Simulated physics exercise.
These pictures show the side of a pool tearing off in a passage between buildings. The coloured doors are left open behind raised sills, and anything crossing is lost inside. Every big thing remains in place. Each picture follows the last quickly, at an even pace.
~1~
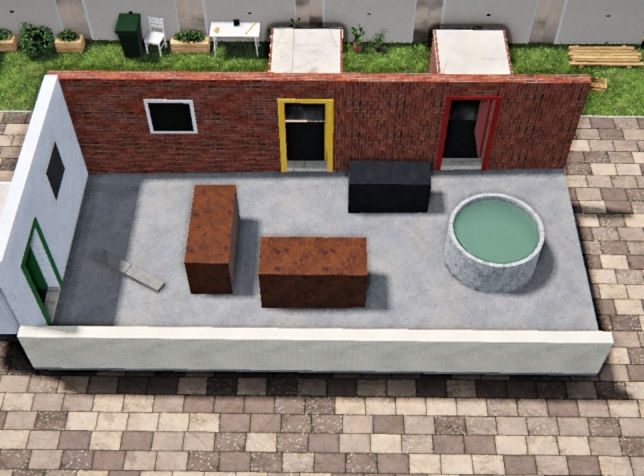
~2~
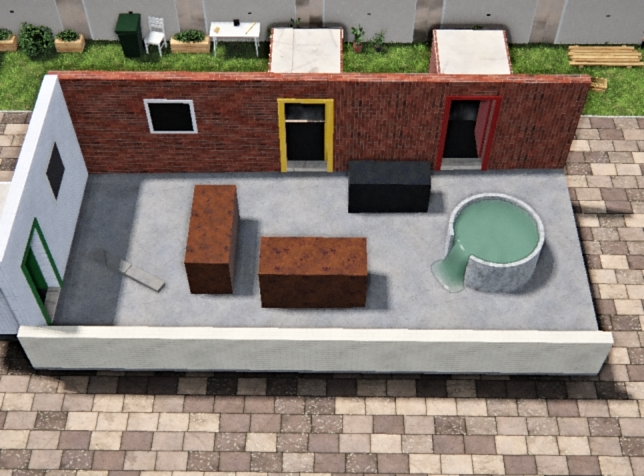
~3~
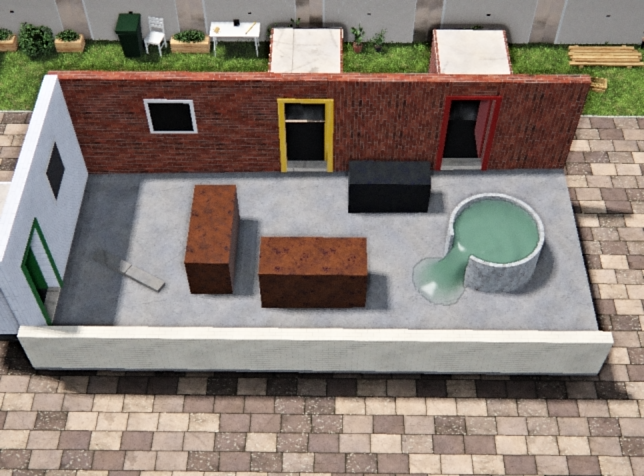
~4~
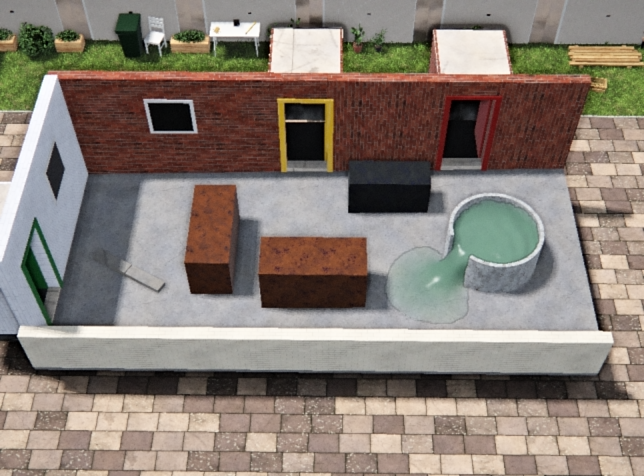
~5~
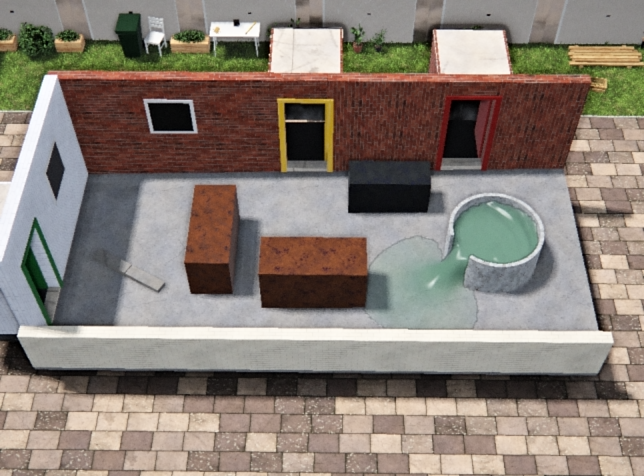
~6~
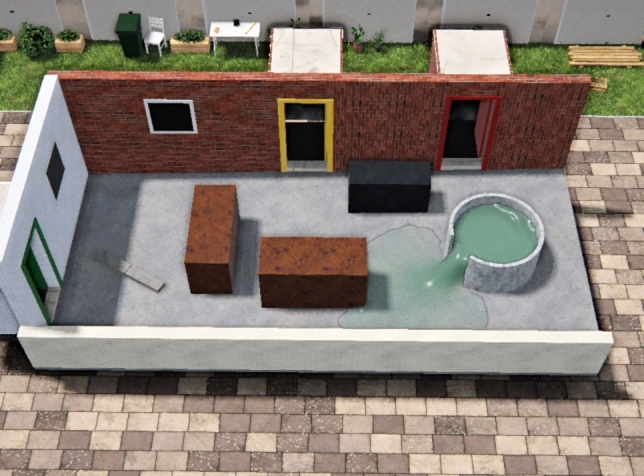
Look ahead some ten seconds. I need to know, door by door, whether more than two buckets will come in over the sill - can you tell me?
At the end, yellow door: Two pails at most, red door: Two pails at most, green door: Over two pails.
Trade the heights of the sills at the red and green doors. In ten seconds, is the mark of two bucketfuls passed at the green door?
That way the green one breaks the limit.
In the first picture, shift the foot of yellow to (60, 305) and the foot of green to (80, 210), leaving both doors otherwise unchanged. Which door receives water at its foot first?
Answer: The yellow one.
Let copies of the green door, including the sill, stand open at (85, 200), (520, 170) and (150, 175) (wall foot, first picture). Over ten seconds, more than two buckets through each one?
Outcome by door - past the limit, within the limit, within the limit.
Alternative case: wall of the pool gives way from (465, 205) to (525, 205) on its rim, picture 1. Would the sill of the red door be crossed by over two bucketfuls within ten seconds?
Red door: Exceeds it.
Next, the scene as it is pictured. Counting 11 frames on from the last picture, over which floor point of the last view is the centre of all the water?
The spot I would choose is (420, 279).
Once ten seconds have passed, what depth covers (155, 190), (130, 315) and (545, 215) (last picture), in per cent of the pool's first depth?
About 10, 4 and 0 per cent.
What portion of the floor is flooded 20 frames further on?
Estimated share: About 50 %.
A moment on, water covers 20 % of the floor; the yellow door not reached, the red door not reached, the green door not reached.
Next, water covers 35 % of the floor; the yellow door not reached, the red door not reached, the green door not reached.
Then, water covers 50 % of the floor; the yellow door wet at the sill, nothing in, the red door not reached, the green door under two buckets in.
Later, water covers 65 % of the floor; the yellow door wet at the sill, nothing in, the red door not reached, the green door far over two buckets in.
In the end, water covers 65 % of the floor; the yellow door wet at the sill, nothing in, the red door not reached, the green door far over two buckets in.
